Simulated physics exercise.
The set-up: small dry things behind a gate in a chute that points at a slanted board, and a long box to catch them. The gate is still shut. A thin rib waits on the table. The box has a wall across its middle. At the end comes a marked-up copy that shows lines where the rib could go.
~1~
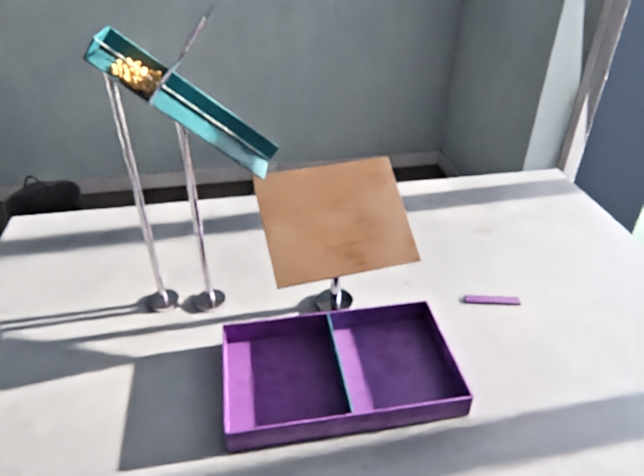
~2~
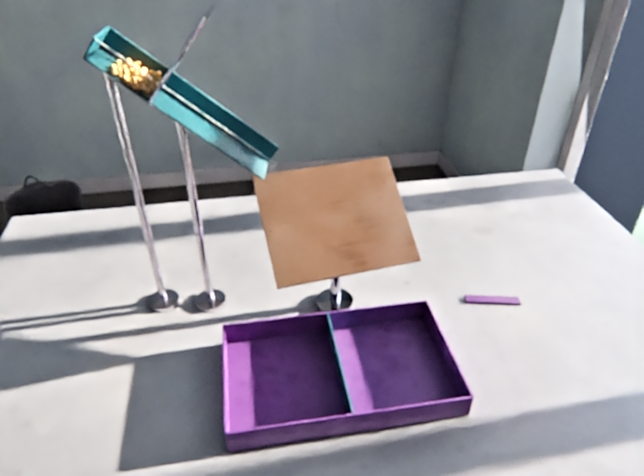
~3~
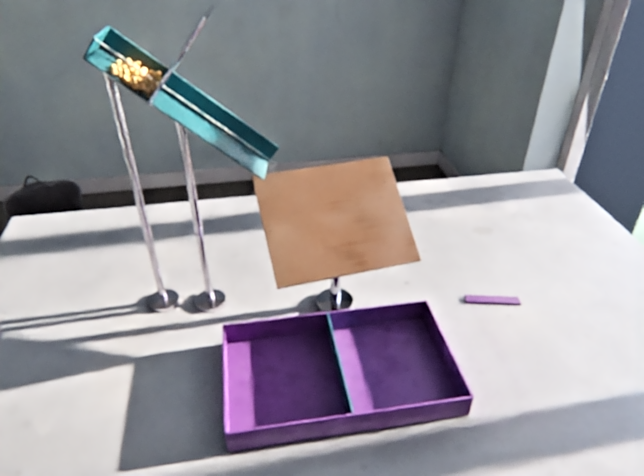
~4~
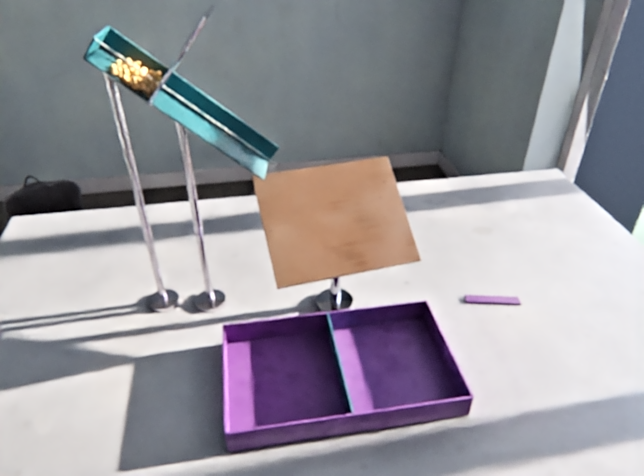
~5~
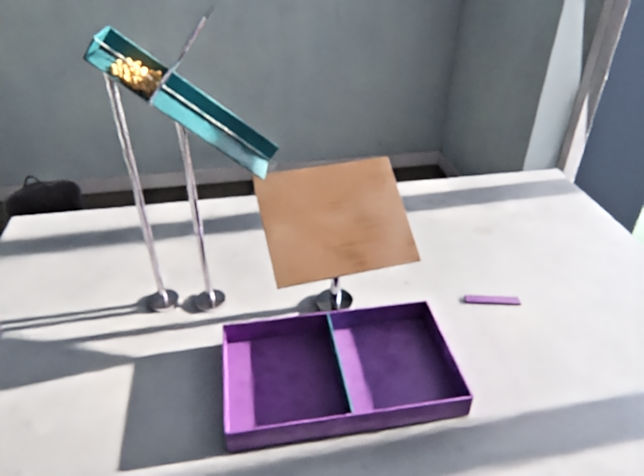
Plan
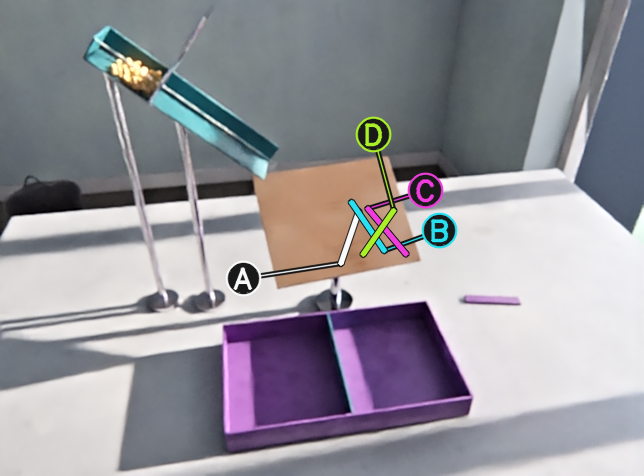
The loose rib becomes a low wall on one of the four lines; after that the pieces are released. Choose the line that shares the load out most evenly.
Best: A.
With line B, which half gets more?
The right half.
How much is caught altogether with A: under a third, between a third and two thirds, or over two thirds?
Over two thirds.
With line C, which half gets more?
The right half.
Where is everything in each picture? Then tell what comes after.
Load behind the gate at (141, 75), dried chickpeas; lip of the chute at (266, 171), sloping fairly steeply, in the first frame.
Middle of the board at (336, 218), tilted fairly steeply; middle of its low edge at (352, 274); of its high edge at (322, 166), in the second frame.
Front corners of the box at (226, 433) and (473, 396); front end of its middle wall at (353, 414), in the third frame.
Middle of the load at (141, 75); lip at (266, 171), in the fourth frame.
Middle of the load at (141, 75); lip at (266, 171), in the fifth frame.
On the marked copy, line A from (358, 211) to (340, 263); line B from (351, 202) to (384, 250); line C from (367, 208) to (406, 254); line D from (393, 210) to (363, 254).
For line A, of what is caught, about half in the left half, about half in the right.
For line B, of what is caught, none in the left half, all in the right.
For line C, of what is caught, none in the left half, all in the right.
For line D, of what is caught, a stray few in the left half, nearly all in the right.
